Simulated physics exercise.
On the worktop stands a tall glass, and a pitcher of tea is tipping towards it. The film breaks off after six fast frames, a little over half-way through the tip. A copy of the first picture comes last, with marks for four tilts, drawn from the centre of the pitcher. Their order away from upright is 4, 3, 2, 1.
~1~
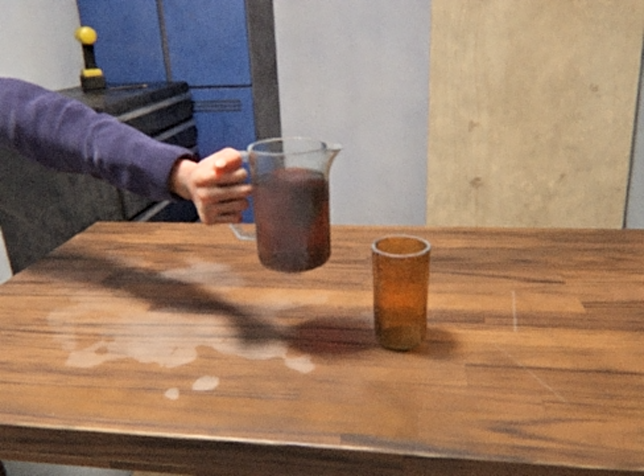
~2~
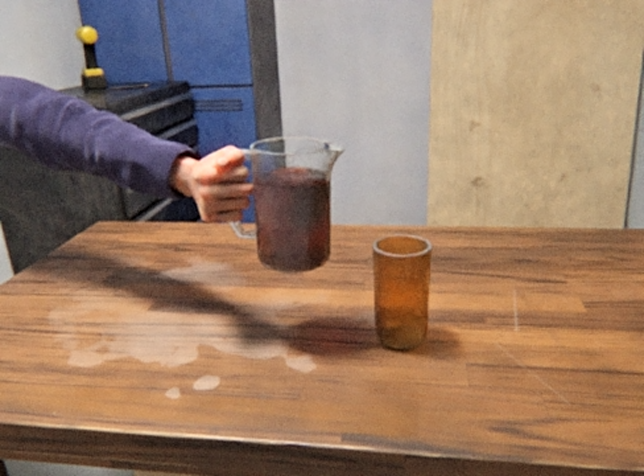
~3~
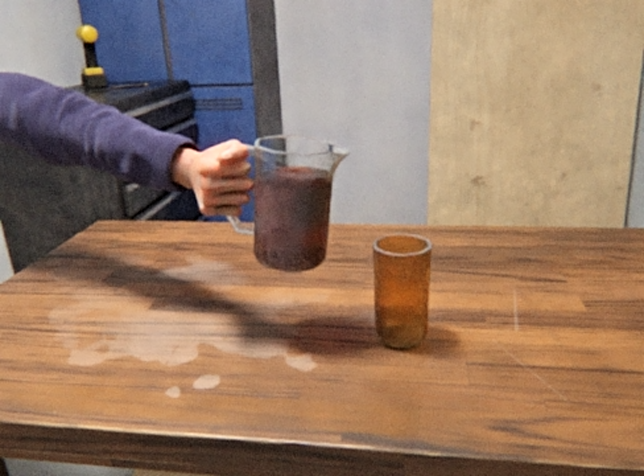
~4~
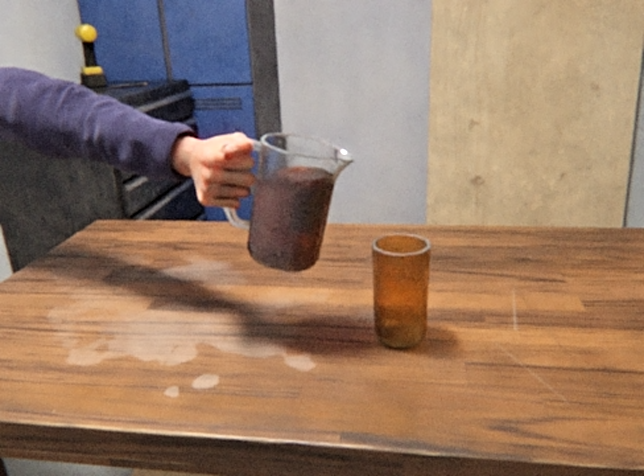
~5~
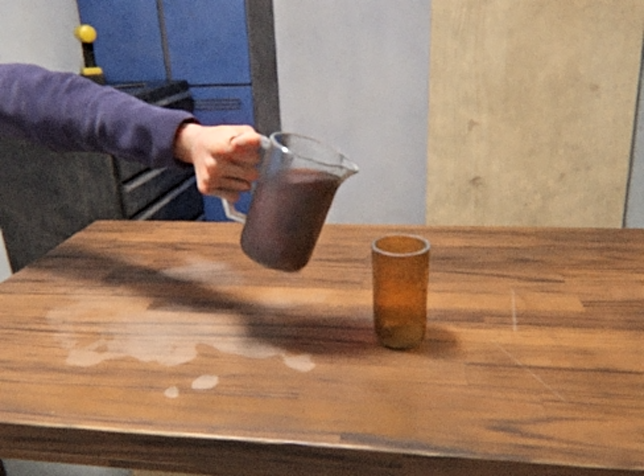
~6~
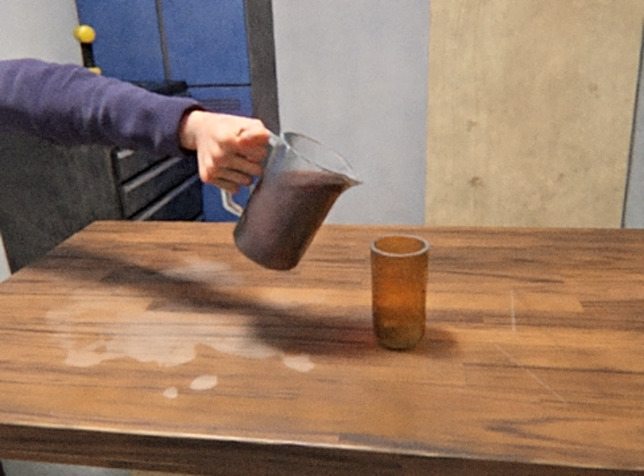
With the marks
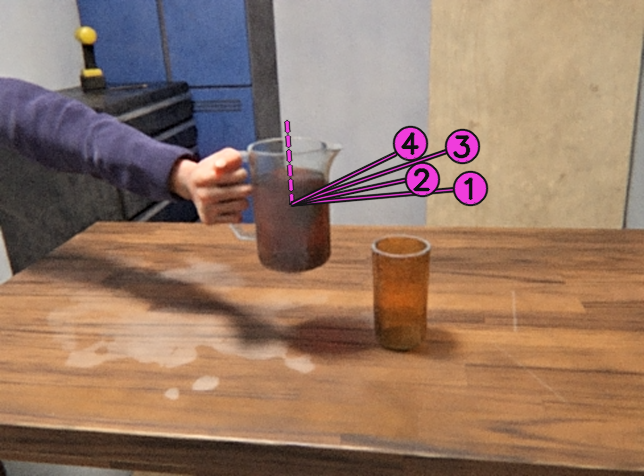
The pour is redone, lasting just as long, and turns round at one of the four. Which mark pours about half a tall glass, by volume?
Go for 4.
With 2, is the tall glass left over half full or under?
Over.
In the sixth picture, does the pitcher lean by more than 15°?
Yes.
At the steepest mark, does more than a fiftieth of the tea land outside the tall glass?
Yes.
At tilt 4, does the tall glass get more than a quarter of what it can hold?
Yes, it does.
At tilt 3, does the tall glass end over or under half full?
Over half.
On the marked copy, 1 at (453, 189); 2 at (405, 180); 3 at (446, 151); 4 at (395, 153).
If 1 is chosen, the tall glass ends with about 70 % of what it can hold; 29 % of the tea is spilt.
If 2 is chosen, the tall glass ends with about 81 % of what it can hold; 9 % of the tea is spilt.
If 3 is chosen, the tall glass ends with about 71 % of what it can hold.
If 4 is chosen, the tall glass ends with about 50 % of what it can hold.
